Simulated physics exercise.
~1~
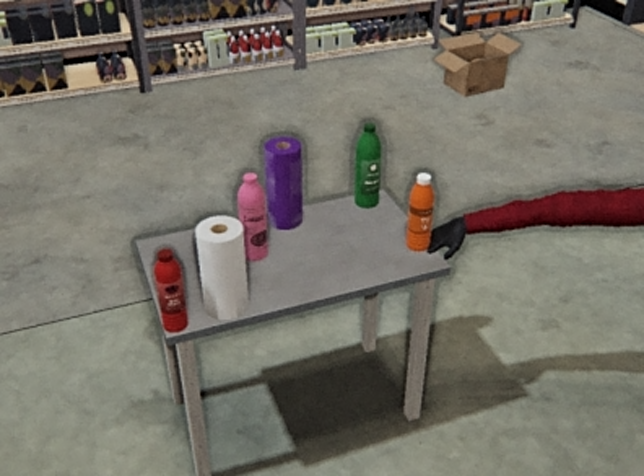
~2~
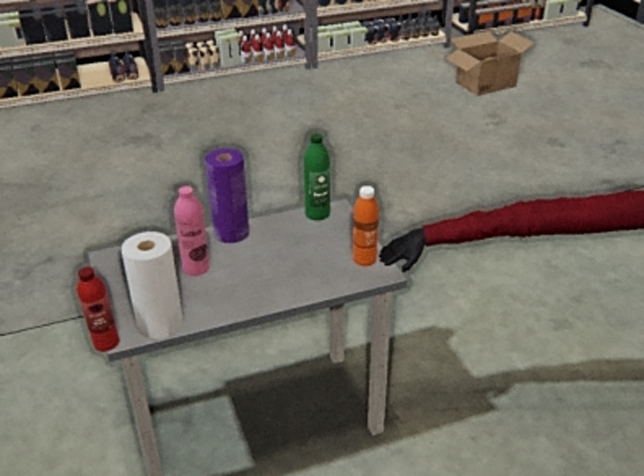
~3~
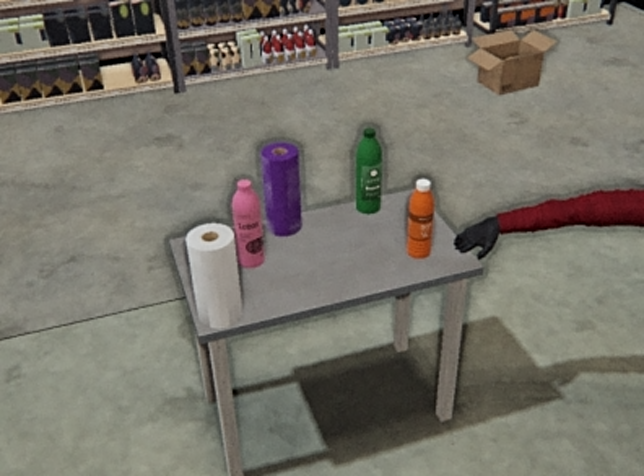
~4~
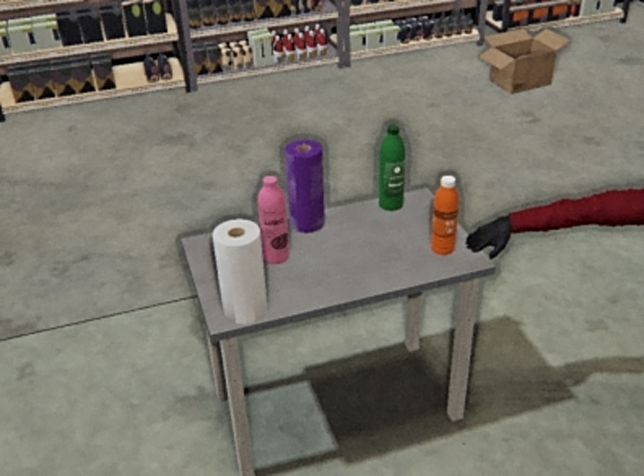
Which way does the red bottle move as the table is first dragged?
The red bottle moves to the left.
